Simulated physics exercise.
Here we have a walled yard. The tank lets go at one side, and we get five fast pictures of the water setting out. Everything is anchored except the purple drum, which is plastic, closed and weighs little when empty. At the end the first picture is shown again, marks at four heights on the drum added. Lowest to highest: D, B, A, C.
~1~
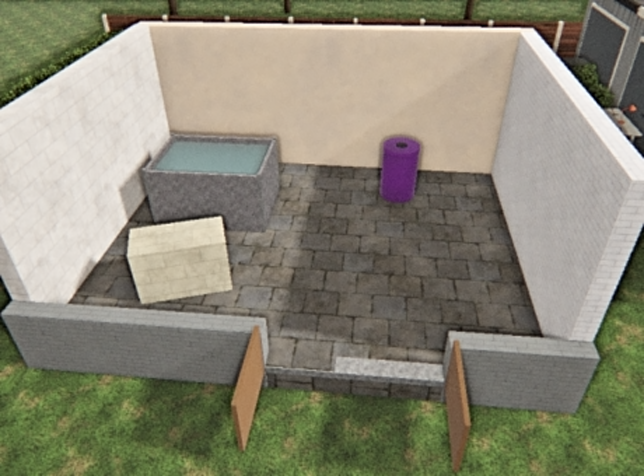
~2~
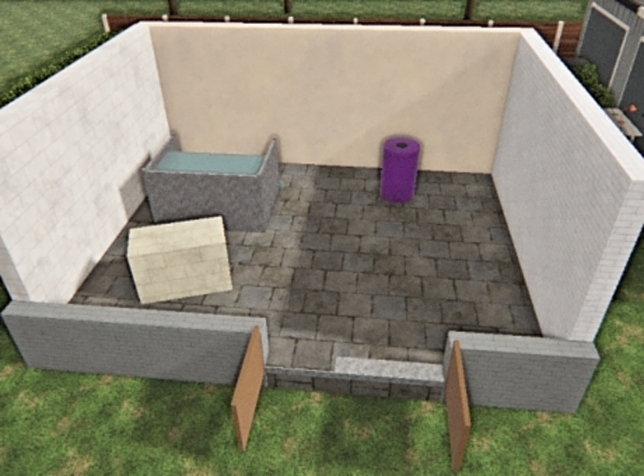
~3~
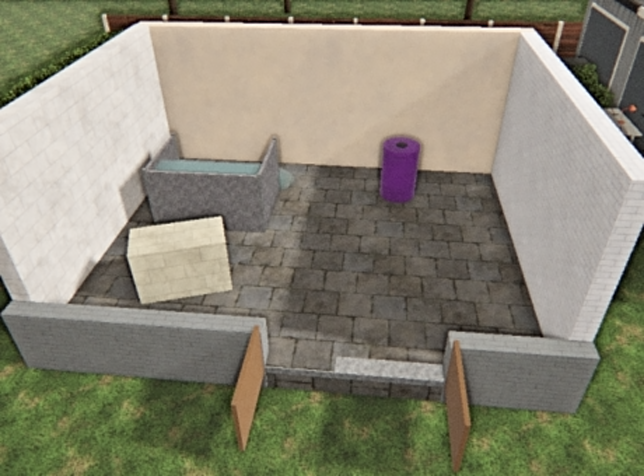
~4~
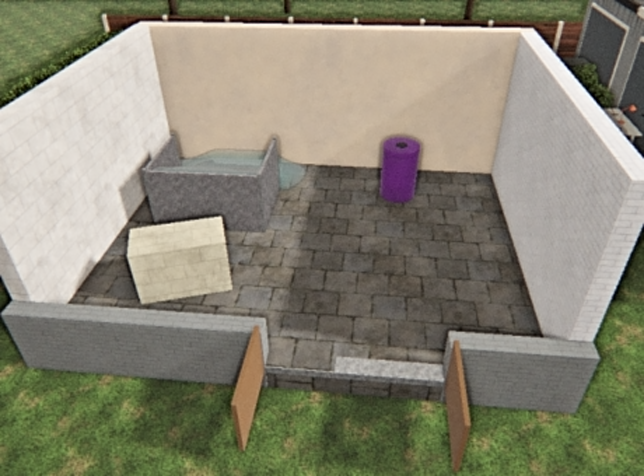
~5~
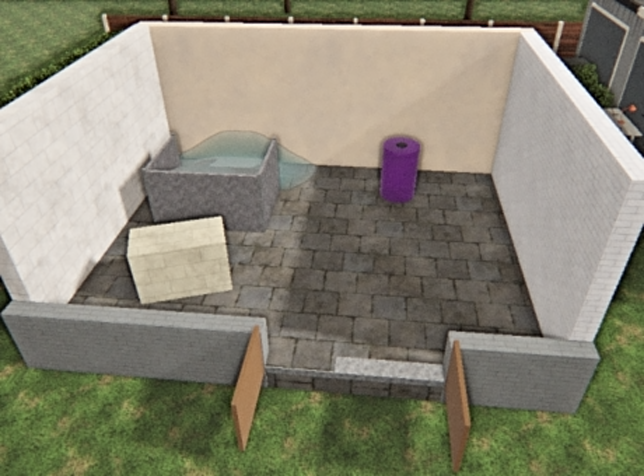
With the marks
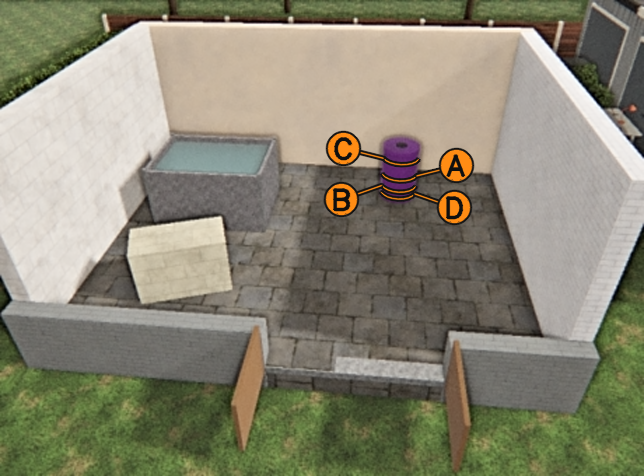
Water in the stone tank dropped as the tank's back side opened up, then spread out onto the paving behind it and toward the purple drum, bulging up against the back wall.
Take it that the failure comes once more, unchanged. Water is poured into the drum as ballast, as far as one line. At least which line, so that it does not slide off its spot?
I would pick level A.
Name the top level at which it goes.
That would be B.
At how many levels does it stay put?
Two of the four.
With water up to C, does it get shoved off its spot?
No, not at all.
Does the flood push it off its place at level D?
Yes.
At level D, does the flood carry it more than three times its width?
Yes.
On the marked copy, A at (399, 181); B at (398, 192); C at (401, 164); D at (397, 199); from the bottom up D, B, A, C.
With A, it does not move.
With B, it is pushed about its own width away.
With C, it does not move.
With D, it is pushed about 6 times its own width away.
